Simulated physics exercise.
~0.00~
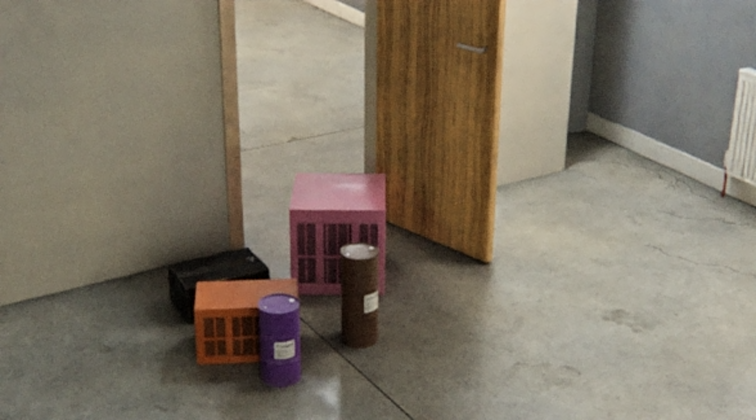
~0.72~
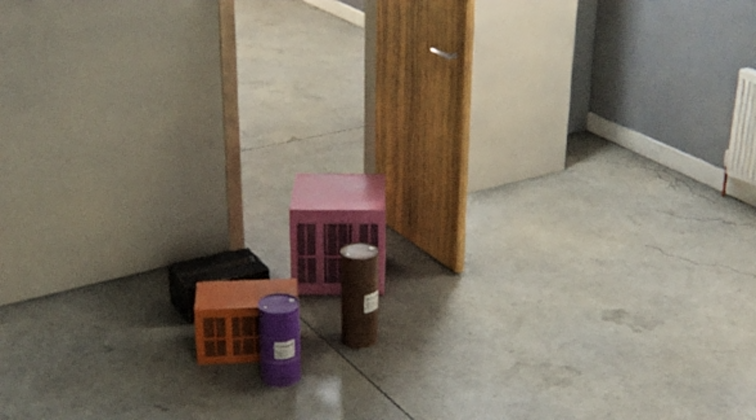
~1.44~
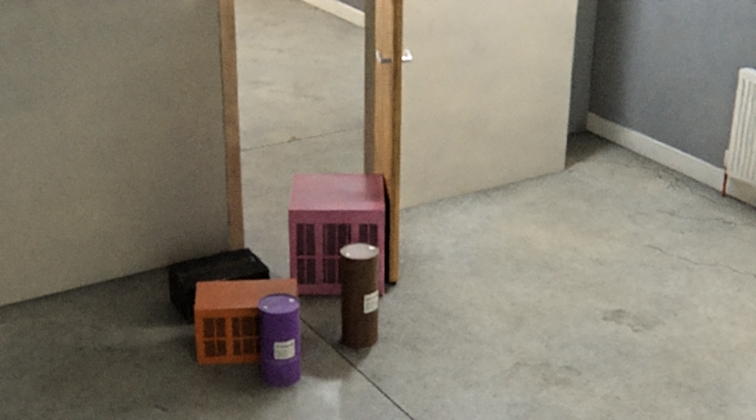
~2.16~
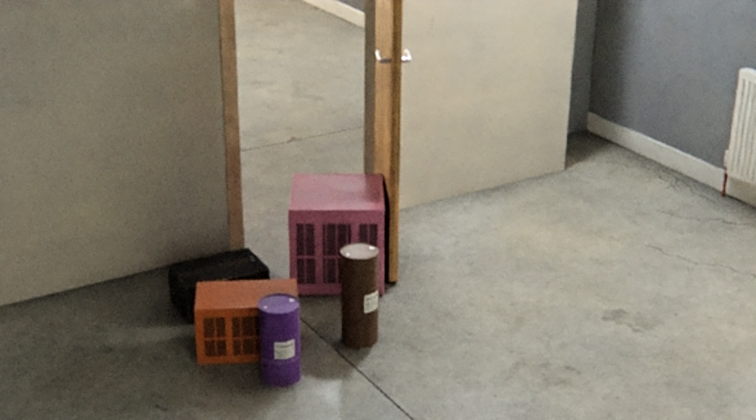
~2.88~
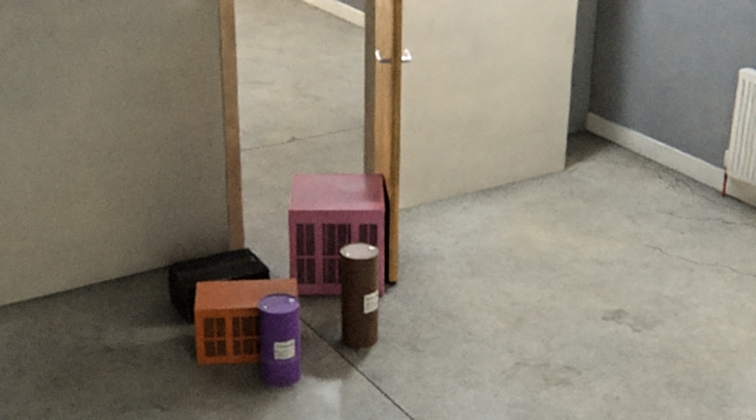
A wooden door swings partway towards its frame and stops against a pink chest.
